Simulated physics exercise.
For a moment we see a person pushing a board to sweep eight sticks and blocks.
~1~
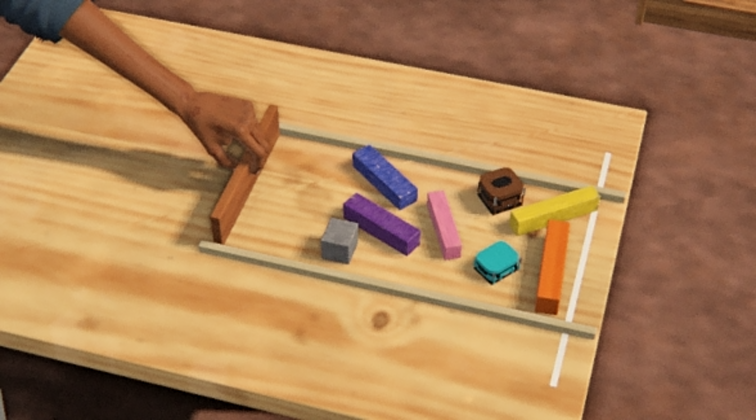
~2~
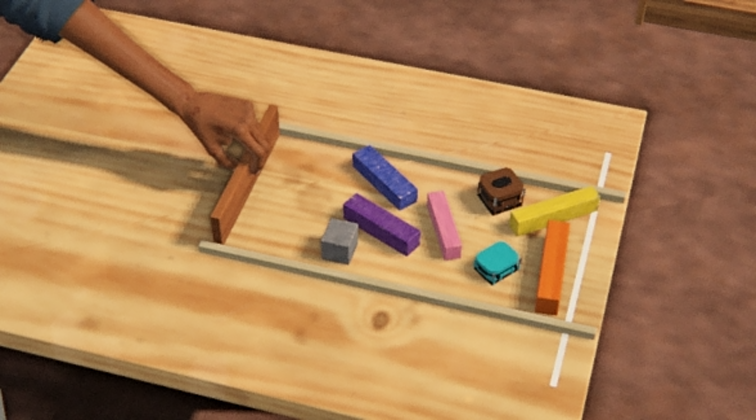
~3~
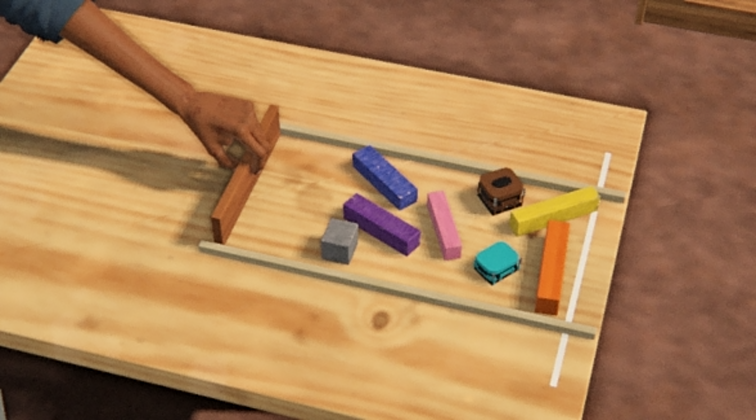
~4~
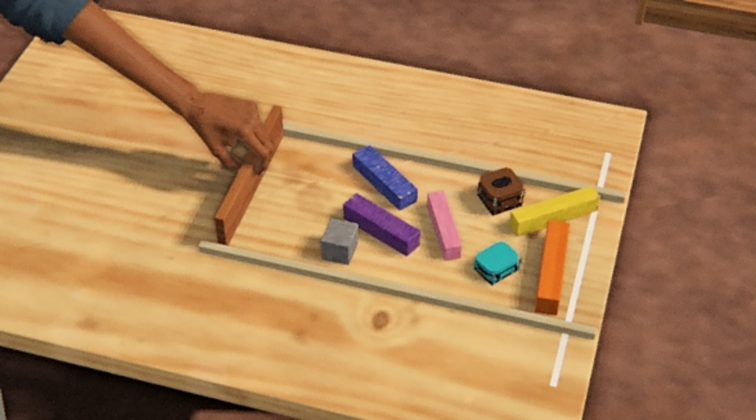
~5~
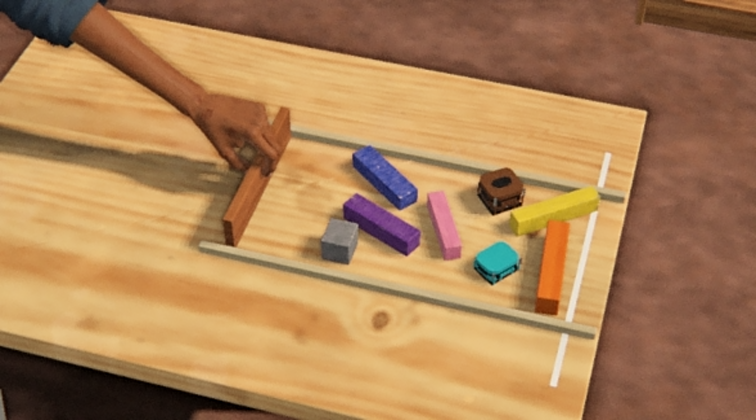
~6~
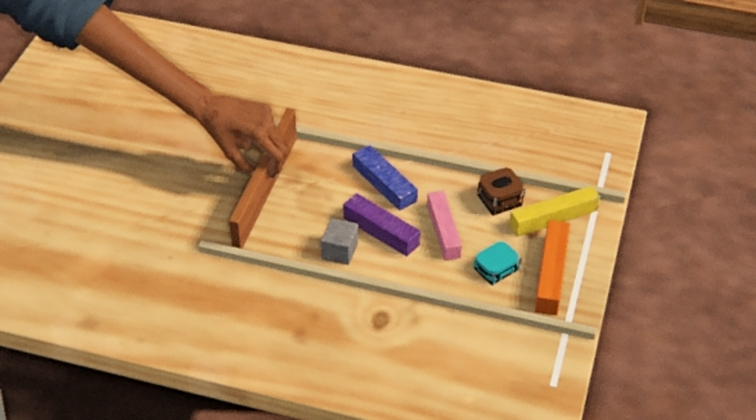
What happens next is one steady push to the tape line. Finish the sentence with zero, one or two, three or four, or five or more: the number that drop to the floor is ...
The number that drop to the floor is five or more.
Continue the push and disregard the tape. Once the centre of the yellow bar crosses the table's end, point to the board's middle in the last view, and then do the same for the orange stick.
The middle is at (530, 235) when it's the yellow bar, and at (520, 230) when it's the orange stick.
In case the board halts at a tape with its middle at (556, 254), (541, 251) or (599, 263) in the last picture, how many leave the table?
Per try: 3; 2; 6.
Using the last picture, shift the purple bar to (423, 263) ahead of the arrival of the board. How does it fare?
Note - purple bar not retained.
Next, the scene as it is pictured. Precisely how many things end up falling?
Result - number fallen: 6.
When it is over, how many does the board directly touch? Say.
2 touch it.
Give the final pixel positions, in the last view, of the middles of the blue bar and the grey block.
Blue bar: (603, 225); grey block: (587, 306).
A little later, none off yet; orange stick at rest near (553, 267); yellow bar at rest near (555, 211); turquoise case at rest near (497, 263).
When it is over, the number that fall off is five or more; down, purple bar, pink bar, brown case, turquoise case, yellow bar and orange stick.
